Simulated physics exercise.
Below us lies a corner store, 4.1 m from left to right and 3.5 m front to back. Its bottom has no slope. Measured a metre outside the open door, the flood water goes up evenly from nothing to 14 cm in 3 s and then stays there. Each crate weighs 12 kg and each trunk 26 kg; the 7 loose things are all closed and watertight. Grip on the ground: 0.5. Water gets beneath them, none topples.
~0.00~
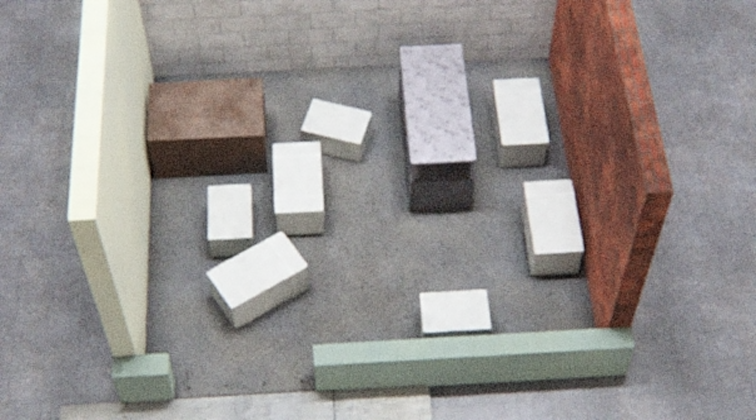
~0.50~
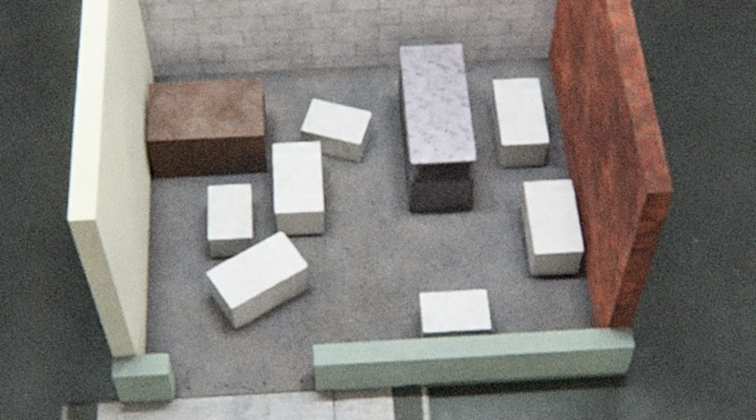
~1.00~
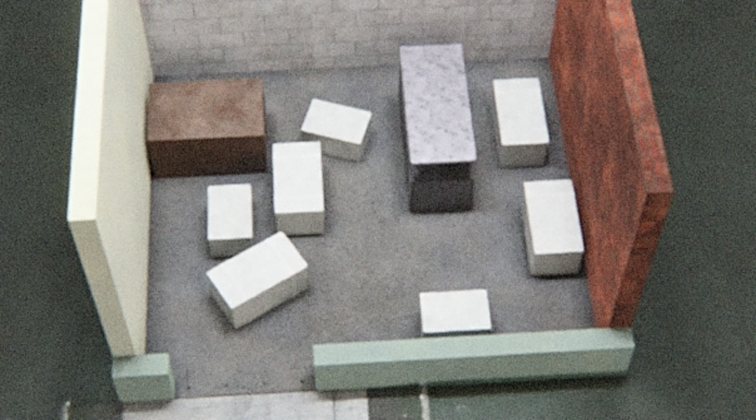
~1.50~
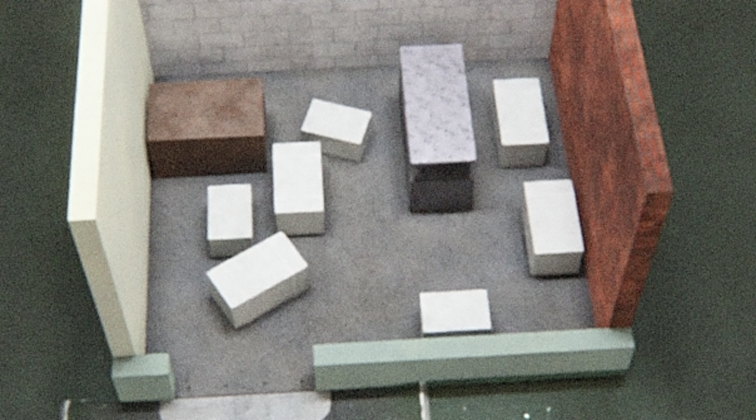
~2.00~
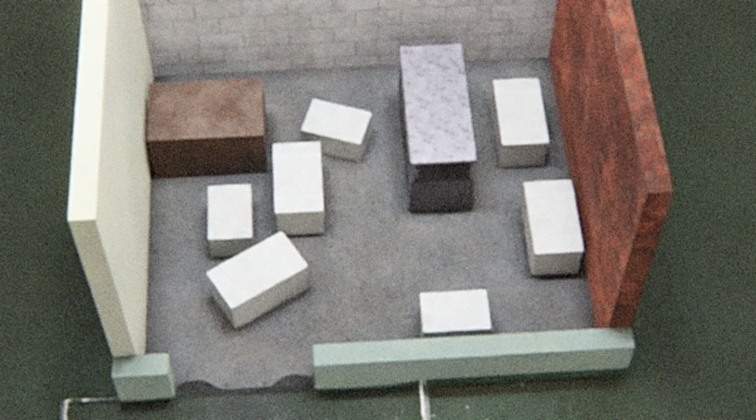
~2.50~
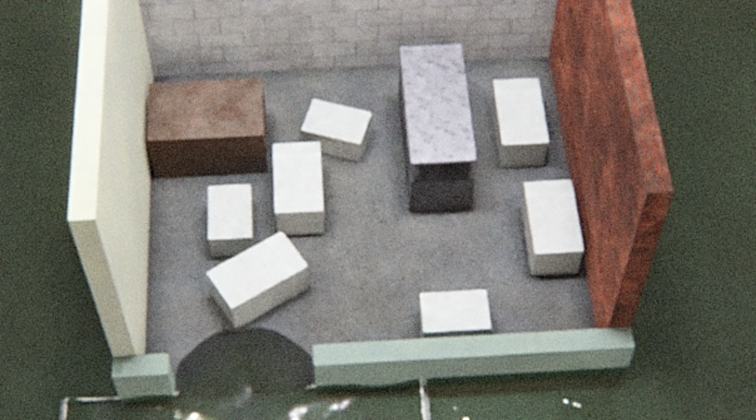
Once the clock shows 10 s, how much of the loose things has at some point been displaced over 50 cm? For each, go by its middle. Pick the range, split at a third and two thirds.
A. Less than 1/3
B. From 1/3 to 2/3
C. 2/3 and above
B, from 1/3 to 2/3.
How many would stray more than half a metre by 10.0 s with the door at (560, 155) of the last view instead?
Then 3.
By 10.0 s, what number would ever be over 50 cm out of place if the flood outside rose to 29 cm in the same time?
Then 5 of them.
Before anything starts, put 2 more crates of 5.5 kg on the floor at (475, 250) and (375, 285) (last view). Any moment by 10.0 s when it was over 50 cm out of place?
Well, the first one stays under the mark, and the second tops the mark.
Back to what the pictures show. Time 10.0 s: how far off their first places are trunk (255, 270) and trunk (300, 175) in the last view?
Net displacement, in order: 100 cm; 80 cm.
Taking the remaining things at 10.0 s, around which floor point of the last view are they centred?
I'd put it around (414, 201).
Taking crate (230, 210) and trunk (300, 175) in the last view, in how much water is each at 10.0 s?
Some 7 cm at the first, some 7 cm at the second.
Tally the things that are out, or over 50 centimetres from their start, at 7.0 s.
By that time the total stands at 0.
After 3.5 s 0 of 7 are over 50 cm from their spots; 0 afloat.
After 4.5 s 0 of 7 are over 50 cm from their spots; 0 afloat.
After 7.0 s 0 of 7 are over 50 cm from their spots; 2 afloat.
After 10.0 s 3 of 7 are over 50 cm from their spots, and 3 have been at some point; 2 afloat.
